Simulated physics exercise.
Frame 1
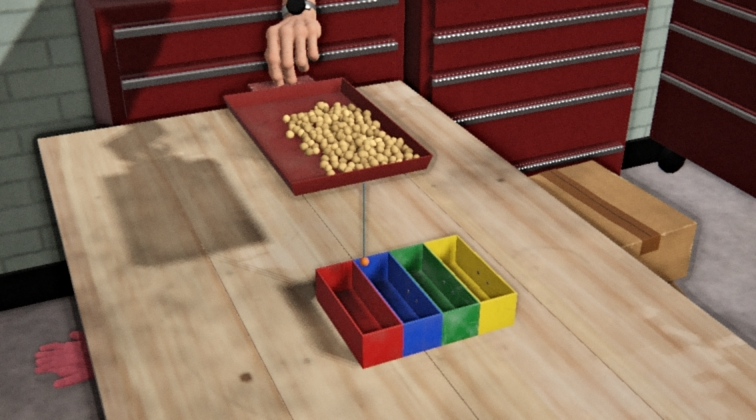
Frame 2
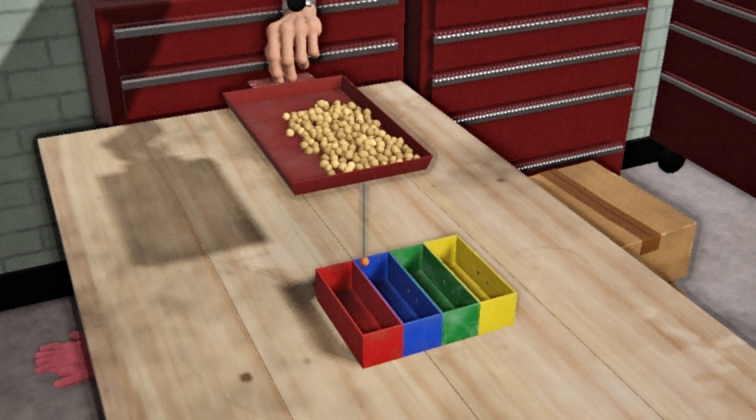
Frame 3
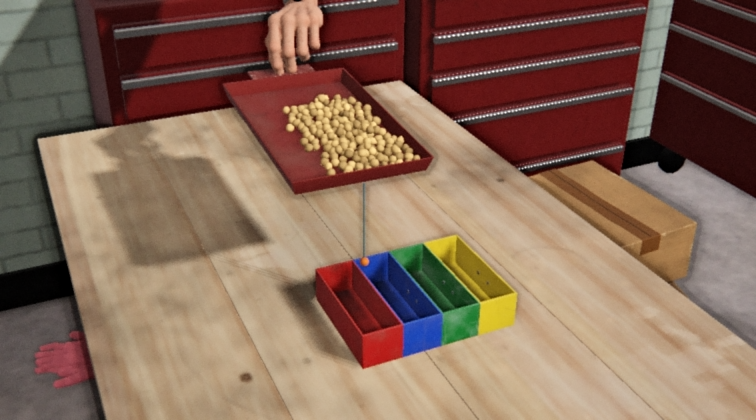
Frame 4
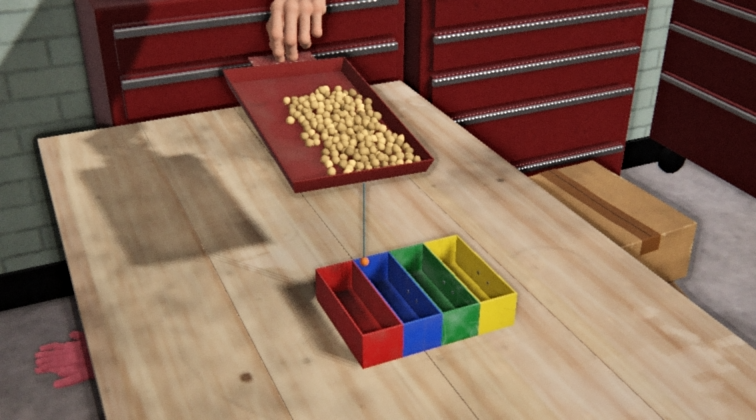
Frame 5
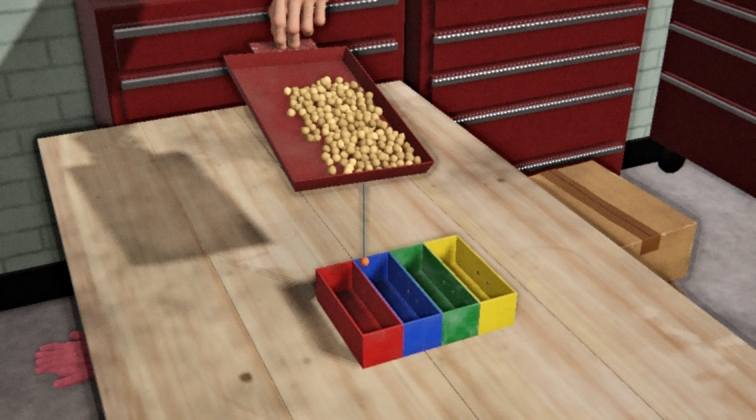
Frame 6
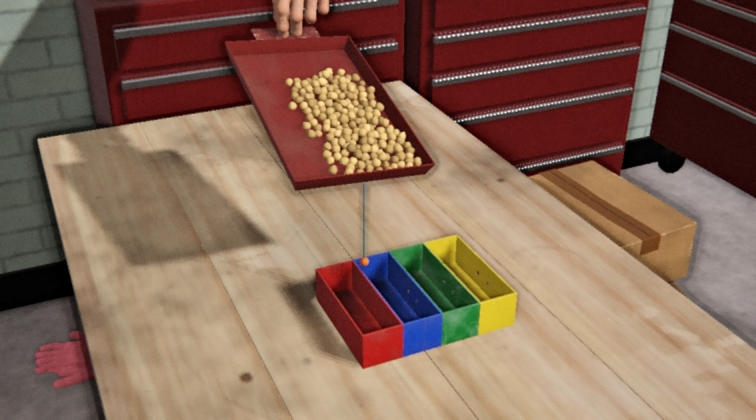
At first, a hand holds a red tray of dried chickpeas level above a box with red, blue, green and yellow cells, a bead hanging on a thread from its pouring end. Then the hand gradually raises the tray's far end, and it tilts toward its right front corner while the box stays still.
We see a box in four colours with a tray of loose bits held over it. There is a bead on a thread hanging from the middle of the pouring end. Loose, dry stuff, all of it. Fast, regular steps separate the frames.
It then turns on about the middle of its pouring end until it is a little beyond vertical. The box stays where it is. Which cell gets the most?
The green cell gets the most.
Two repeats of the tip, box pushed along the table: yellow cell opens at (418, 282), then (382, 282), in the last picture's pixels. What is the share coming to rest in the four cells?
In order: 60 percent, then 30 percent.
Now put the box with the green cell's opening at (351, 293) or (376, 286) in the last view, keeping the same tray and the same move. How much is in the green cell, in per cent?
It comes to roughly 0 per cent in one try and roughly 20 per cent in the next.
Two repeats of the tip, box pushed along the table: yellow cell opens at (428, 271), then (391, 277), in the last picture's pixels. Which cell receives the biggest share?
The cell in yellow; that yellow cell.
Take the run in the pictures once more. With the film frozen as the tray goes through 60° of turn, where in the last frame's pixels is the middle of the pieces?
About (386, 133).
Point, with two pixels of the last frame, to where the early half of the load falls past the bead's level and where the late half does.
Points: About (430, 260), then about (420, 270).
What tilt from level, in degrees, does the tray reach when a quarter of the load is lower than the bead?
That happens at close to 100 degrees.
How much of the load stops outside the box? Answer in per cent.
It works out to close to 0 per cent.
Soon, tray tipped steeply; nearly all on the tray; a stray few falling or outside the box.
A while on, tray tipped right over; about two thirds on the tray; a small part in the green cell; a small part in the blue cell; a small part in the yellow cell; about a quarter falling or outside the box.
Towards the end, tray tipped past a quarter turn; about half in the green cell; about a quarter in the blue cell; a small part in the yellow cell; a small part in the red cell; a stray few falling or outside the box.
Finally, tray tipped past a quarter turn; about half in the green cell; about a quarter in the blue cell; a small part in the yellow cell; a small part in the red cell; a stray few outside the box.
